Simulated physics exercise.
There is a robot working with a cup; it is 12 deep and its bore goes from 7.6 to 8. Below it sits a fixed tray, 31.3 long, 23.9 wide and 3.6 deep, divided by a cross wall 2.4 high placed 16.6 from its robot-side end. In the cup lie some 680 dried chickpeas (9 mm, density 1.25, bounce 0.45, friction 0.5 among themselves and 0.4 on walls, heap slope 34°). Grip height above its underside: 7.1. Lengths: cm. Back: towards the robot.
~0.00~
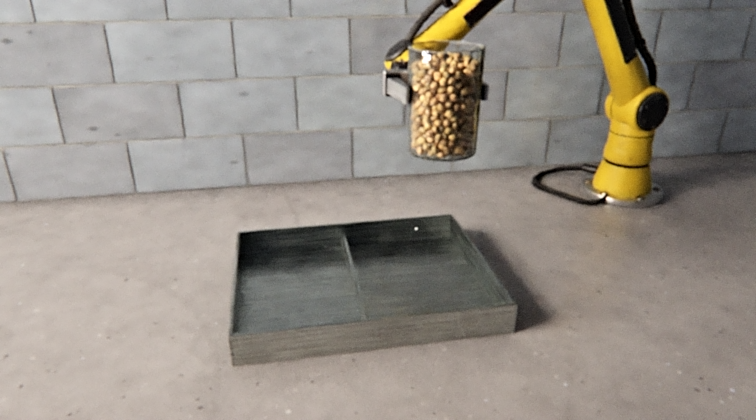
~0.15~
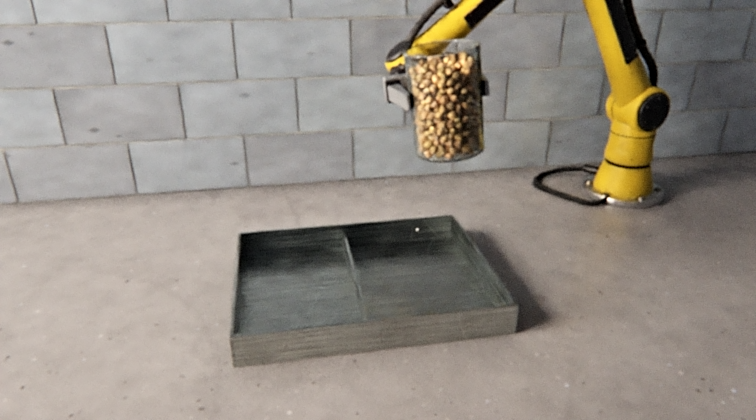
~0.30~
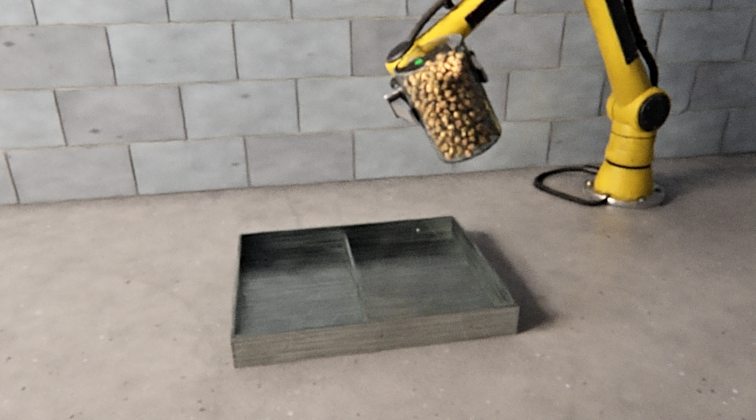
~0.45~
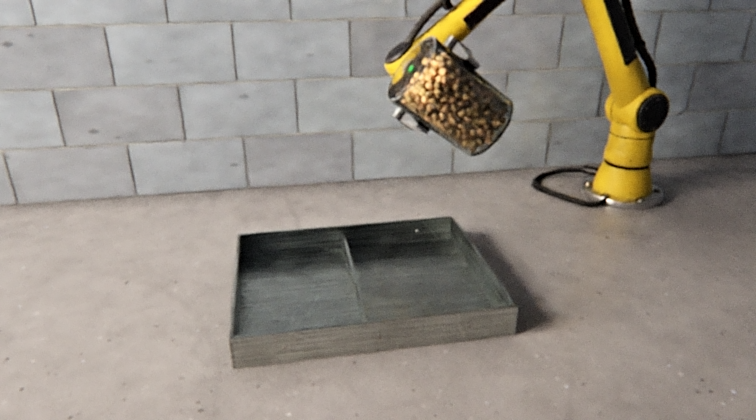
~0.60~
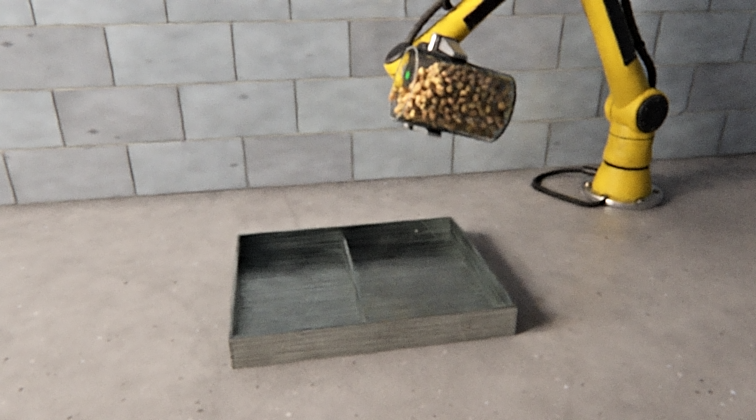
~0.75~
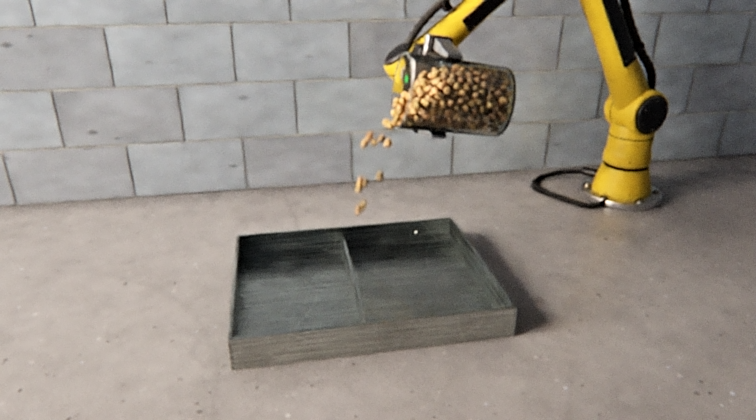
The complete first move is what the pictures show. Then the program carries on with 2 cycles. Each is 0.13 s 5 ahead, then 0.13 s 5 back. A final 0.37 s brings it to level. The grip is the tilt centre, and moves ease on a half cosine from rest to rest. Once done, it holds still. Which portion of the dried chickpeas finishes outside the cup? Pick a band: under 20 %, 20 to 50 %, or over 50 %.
Over 50 %.
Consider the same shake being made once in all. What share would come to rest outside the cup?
It would come to about 45 %.
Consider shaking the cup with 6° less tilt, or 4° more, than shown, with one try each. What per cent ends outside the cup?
Roughly 50 and 70 percent.
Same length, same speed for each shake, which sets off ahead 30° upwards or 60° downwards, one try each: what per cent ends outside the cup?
Roughly 75 per cent, then 20 per cent.
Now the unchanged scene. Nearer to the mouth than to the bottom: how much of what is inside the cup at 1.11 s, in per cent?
Near 40 in a hundred.
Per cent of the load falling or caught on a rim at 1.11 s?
It amounts to roughly 17 in a hundred.
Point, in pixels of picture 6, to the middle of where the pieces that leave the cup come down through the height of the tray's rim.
Near (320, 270).
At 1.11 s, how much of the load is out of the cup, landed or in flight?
About 40 per cent.
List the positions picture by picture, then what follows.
Cup middle at (444, 102), level; upper third of the load around (446, 80), from x 415 to 475, top at y 60; 681 in the cup, in the first picture.
Cup middle at (446, 102), tilted 8° forward; upper third of the load around (446, 80), from x 415 to 480, top at y 60, in the second picture.
Cup middle at (450, 102), tilted 28° forward; upper third of the load around (446, 82), from x 410 to 495, top at y 55, in the third picture.
Cup middle at (452, 100), tilted 53° forward; upper third of the load around (447, 83), from x 405 to 505, top at y 55, in the fourth picture.
Cup middle at (453, 97), tilted 73° forward; upper third of the load around (455, 83), from x 395 to 510, top at y 65, in the fifth picture.
Cup middle at (453, 97), tilted 81° forward; upper third of the load around (462, 83), from x 360 to 510, top at y 70; 669 in the cup, 12 in flight or on a rim, in the sixth picture.
After 1.11 s, tilted 81° forward, highest piece 28 above the table; 410 in the cup, 143 in the far-side part, 15 in the robot-side part, 113 in flight or on a rim.
After 1.46 s, tilted 38° forward, highest piece 28 above the table; 312 in the far-side part, 265 in the cup, 95 in the robot-side part, 2 on the table or floor, 7 in flight or on a rim.
After 1.84 s, level, highest piece 25 above the table; 319 in the far-side part, 265 in the cup, 95 in the robot-side part, 2 on the table or floor.
After 2.89 s, level, highest piece 25 above the table; 319 in the far-side part, 265 in the cup, 95 in the robot-side part, 2 on the table or floor.
At rest, 319 in the far-side part, 265 in the cup, 95 in the robot-side part, 2 on the table or floor. That is 61 % outside the cup.
